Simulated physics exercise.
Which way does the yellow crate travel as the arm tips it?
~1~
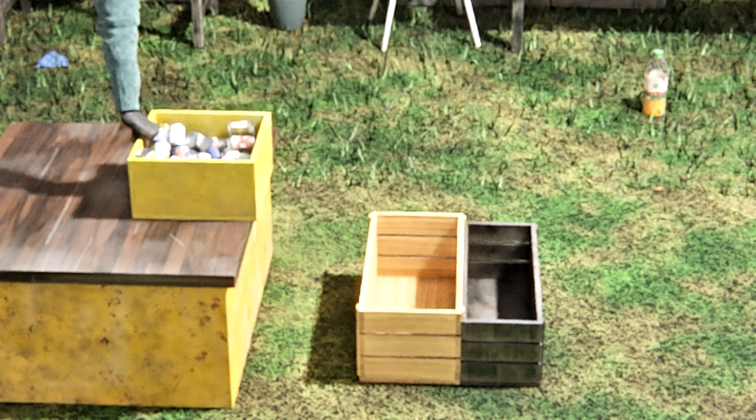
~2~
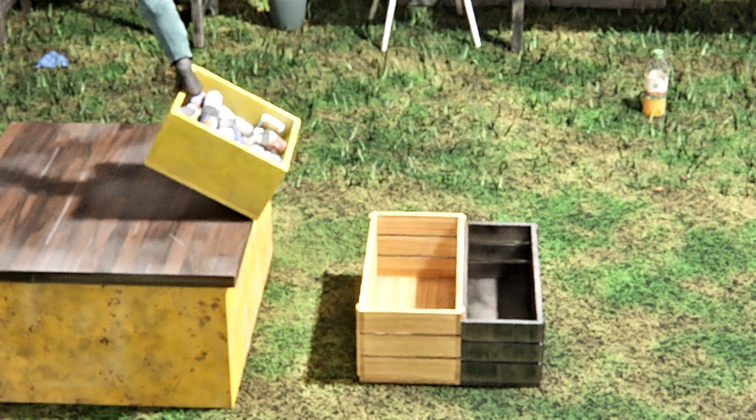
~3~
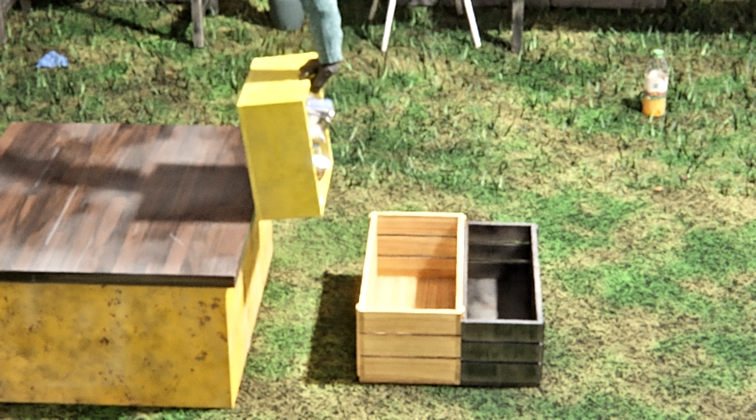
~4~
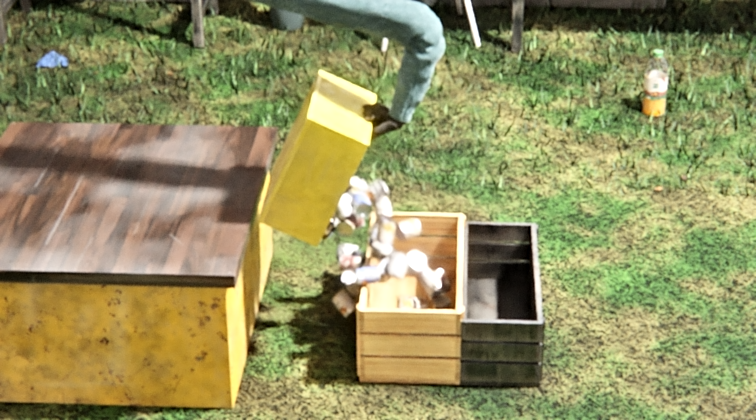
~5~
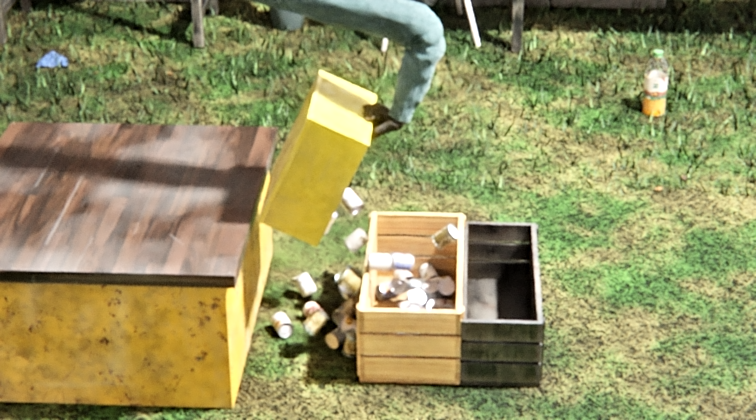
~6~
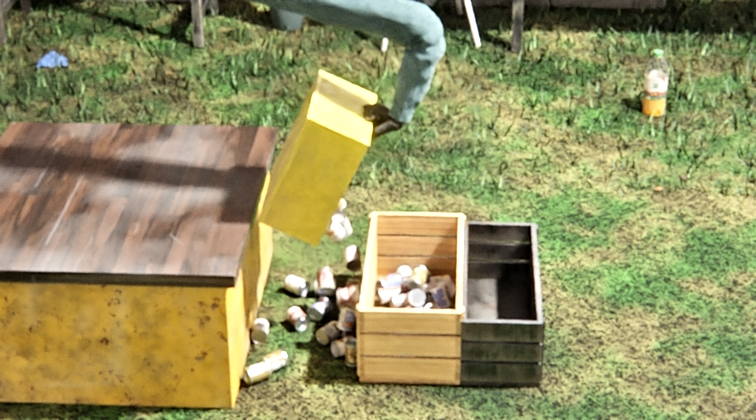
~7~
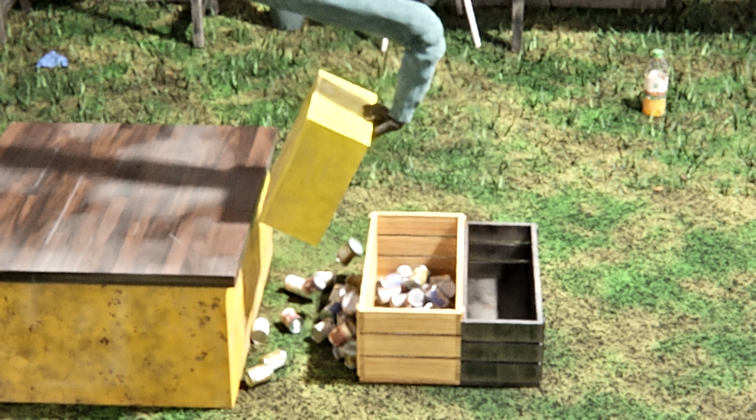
The yellow crate moves to the right, away from the top of the bench and toward the bins.
On a patchy lawn, a yellow crate full of small tins sits on a wood-topped yellow bench, with a wooden bin and a black bin side by side on the grass to the right. An arm in a blue-grey sleeve with a dark hand tips the crate and swings it over the bench's edge. As the crate turns past upright, the tins tumble out in a cluster. Many drop into the wooden bin, while others fall short onto the grass. The crate stays tilted as the tins settle, leaving the black bin empty.
